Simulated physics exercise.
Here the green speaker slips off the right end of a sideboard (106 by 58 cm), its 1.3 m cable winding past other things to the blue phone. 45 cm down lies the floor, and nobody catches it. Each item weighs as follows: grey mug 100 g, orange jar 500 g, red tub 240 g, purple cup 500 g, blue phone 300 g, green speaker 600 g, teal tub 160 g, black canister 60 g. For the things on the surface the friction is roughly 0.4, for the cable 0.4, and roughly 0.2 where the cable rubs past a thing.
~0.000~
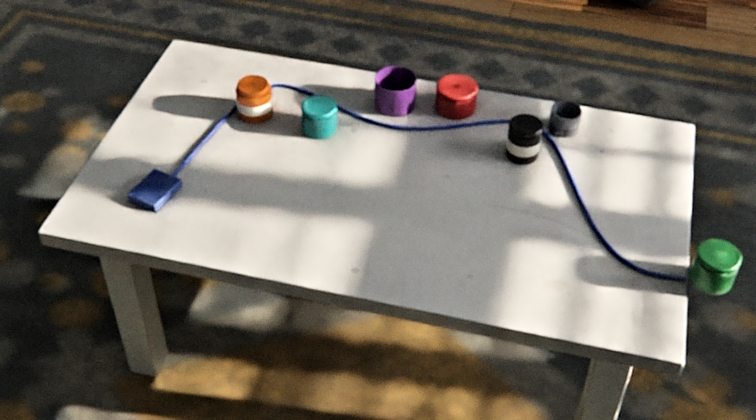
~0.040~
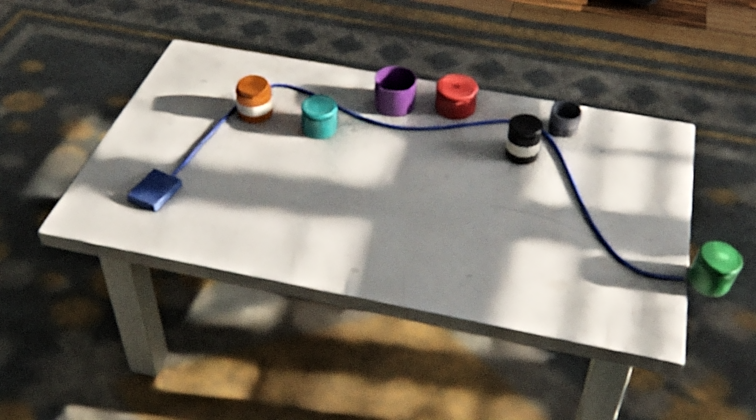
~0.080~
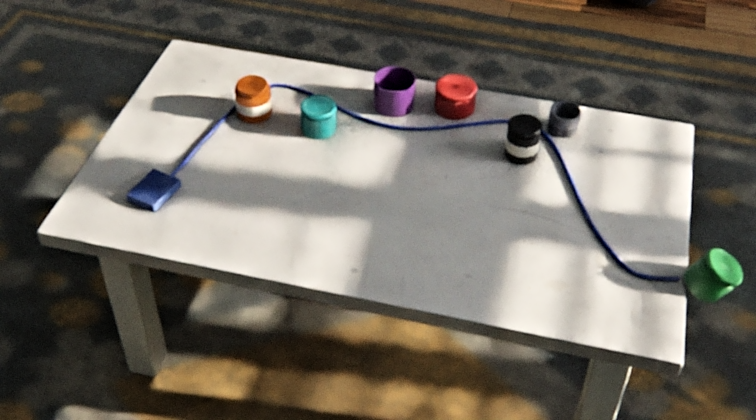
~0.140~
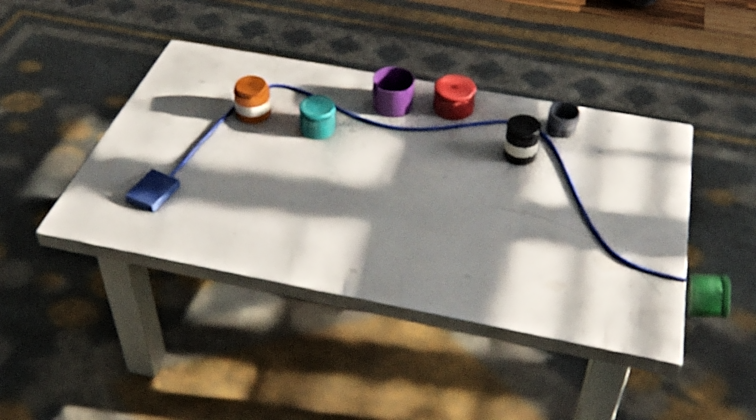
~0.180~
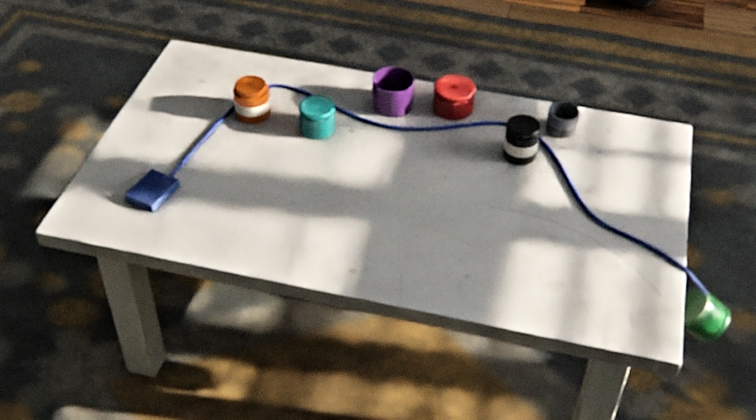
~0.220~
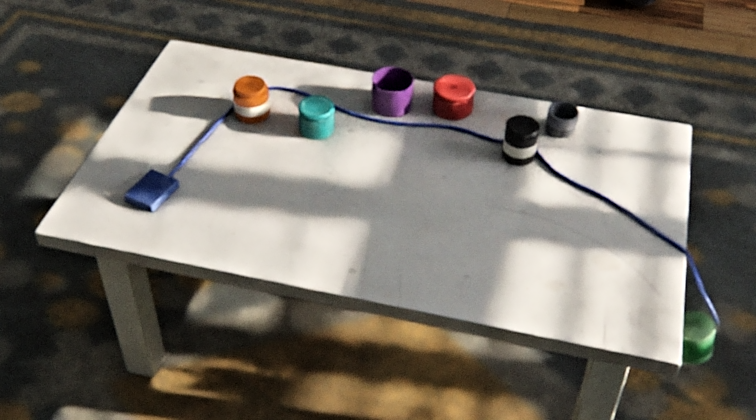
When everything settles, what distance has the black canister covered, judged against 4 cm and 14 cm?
The way it looks, its move will be big.
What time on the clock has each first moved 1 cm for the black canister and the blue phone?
Black canister: 0.26 s; blue phone: 0.32 s.
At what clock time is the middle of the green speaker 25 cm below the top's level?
That comes at 0.30 seconds.
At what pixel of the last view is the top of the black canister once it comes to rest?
Near (442, 267).
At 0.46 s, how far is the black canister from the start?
The black canister is 25 cm out of place.
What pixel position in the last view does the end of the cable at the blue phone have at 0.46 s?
It sits close to (205, 146) in the last view.
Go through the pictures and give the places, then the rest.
The first picture shows black canister (526, 124); cable runs through (613, 251) (559, 152) (437, 128) (213, 131).
The second picture shows green speaker (719, 256); cable runs through (612, 251) (437, 128) (213, 130).
The third picture shows green speaker (713, 276); cable runs through (611, 252) (436, 128) (213, 131).
The fourth picture shows green speaker (708, 296); cable runs through (612, 252) (435, 128) (211, 131).
The fifth picture shows green speaker (702, 315); cable runs through (646, 245) (435, 128) (211, 131).
The sixth picture shows black canister (523, 125); cable runs through (688, 255) (564, 177) (211, 131).
After 0.5 s, the cable's tail end at (205, 146); black canister 26 cm off its start, blue phone 10 cm off its start, green speaker over the edge.
After 0.7 s, the cable's tail end at (218, 137); black canister 38 cm off its start, blue phone 14 cm off its start, green speaker over the edge.
After 1.0 s, the cable's tail end at (218, 137); black canister 38 cm off its start at (442, 267), blue phone 14 cm off its start at (200, 143), green speaker over the edge.
After 1.2 s, the cable's tail end at (218, 137); black canister 38 cm off its start, blue phone 14 cm off its start, green speaker over the edge.
After 2.4 s, the cable's tail end at (218, 137); black canister 38 cm off its start at (442, 267), blue phone 14 cm off its start at (200, 143), green speaker over the edge, orange jar 9 cm off its start at (271, 112).
